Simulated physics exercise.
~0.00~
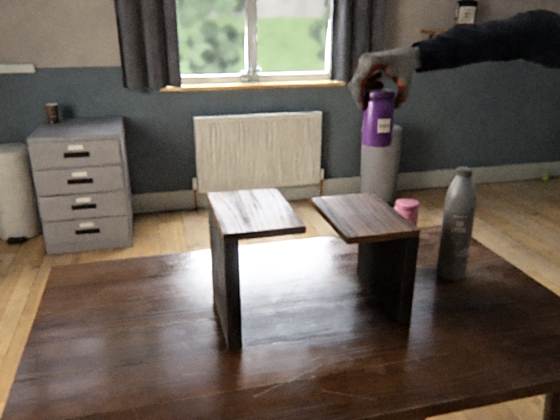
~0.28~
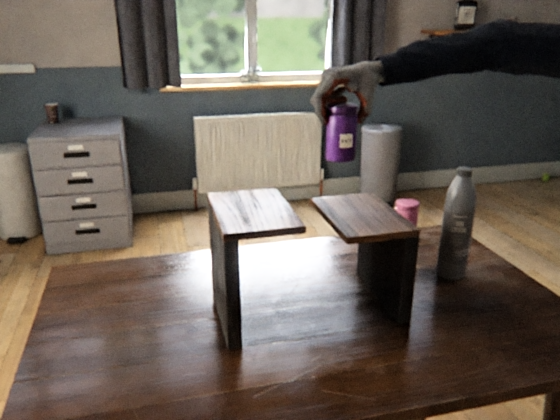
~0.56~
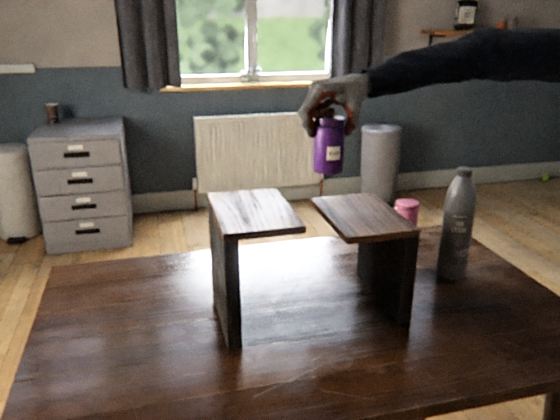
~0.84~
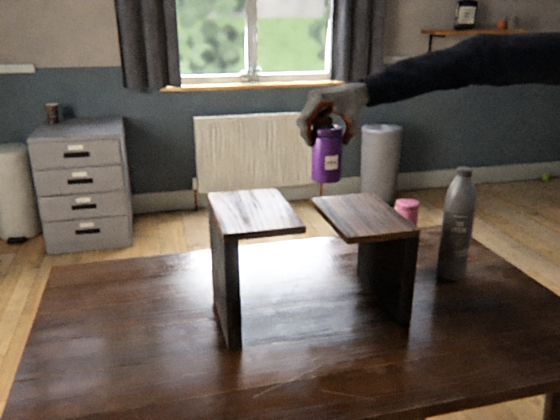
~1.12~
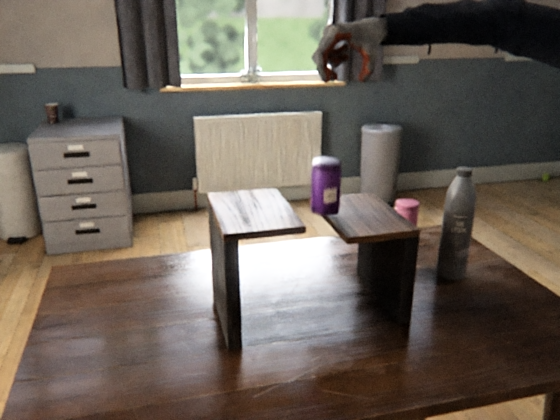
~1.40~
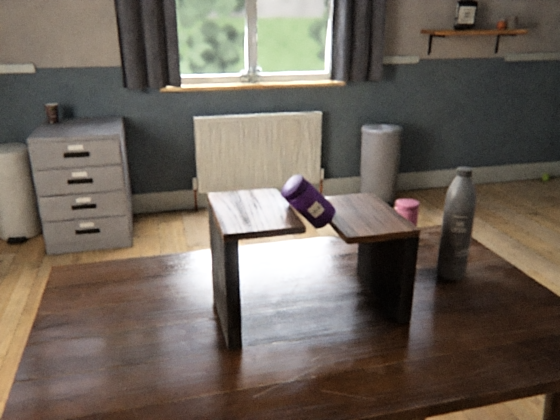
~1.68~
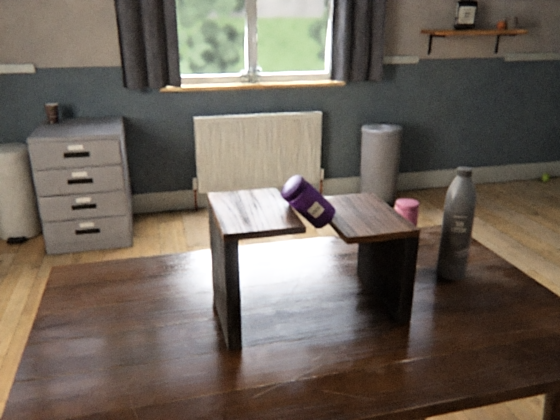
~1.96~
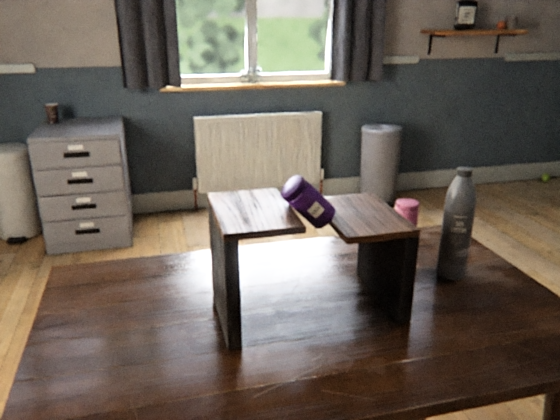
A purple jar hangs upright from a gloved hand above a dark wooden table, where two raised wooden ledges stand with a slot between them and a grey bottle and a pink jar sit to the right. The hand carries the jar left, then lowers it toward the gap. The fingers open and the hand draws back, leaving the jar nearly upright by the inner edge of the right ledge. The jar then tips over to the left across the slot. It ends caught there, leaning between the two ledges and lying still, while the bottle and pink jar stay put.
